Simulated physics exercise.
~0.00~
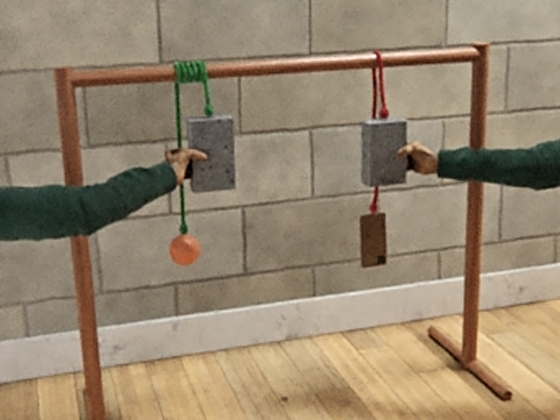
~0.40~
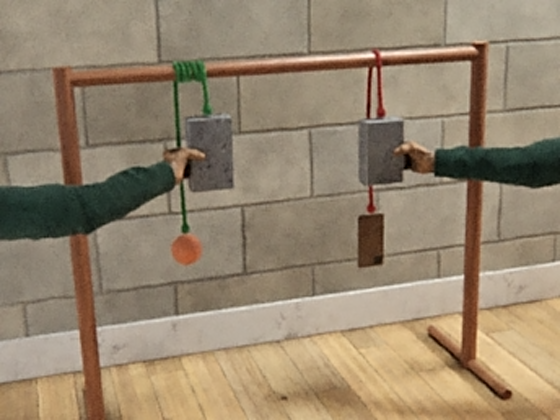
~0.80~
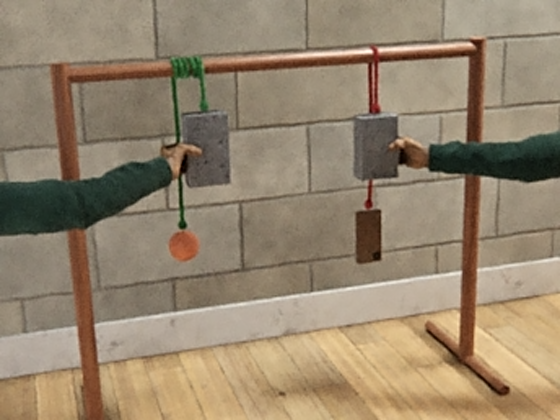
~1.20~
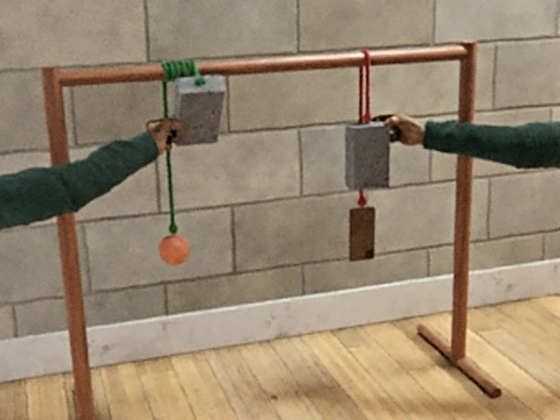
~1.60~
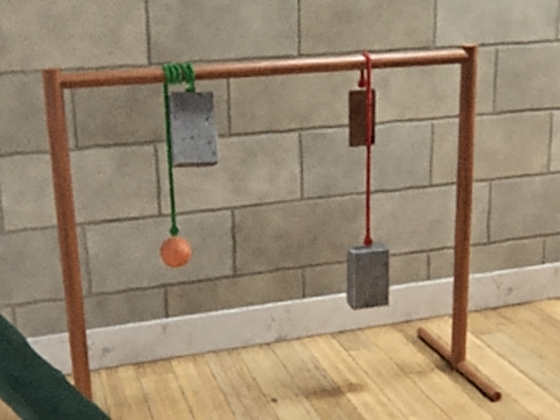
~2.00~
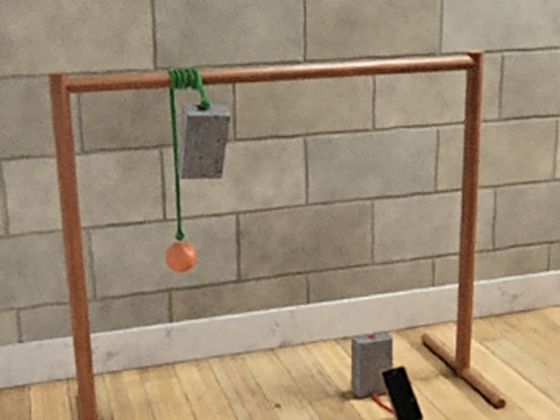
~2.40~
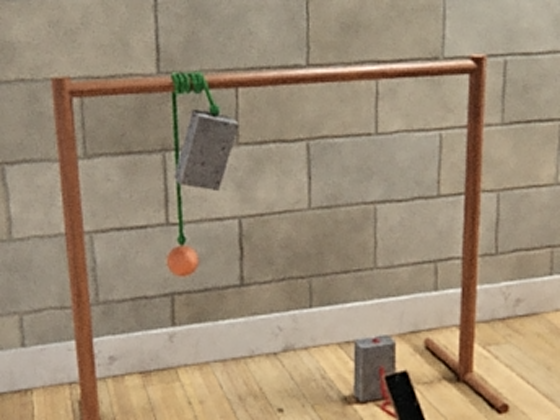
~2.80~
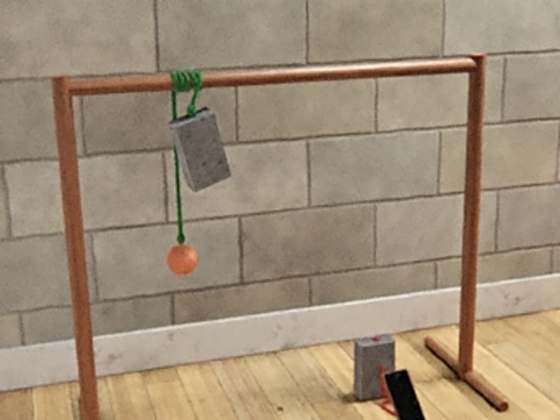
Two hands let go of gray pavers hanging from ropes on a copper-colored rail, and the right one dropped to the floor, pulling its red rope and a dark phone over after it, while the left stayed hanging from the coiled green rope, tilting slightly.
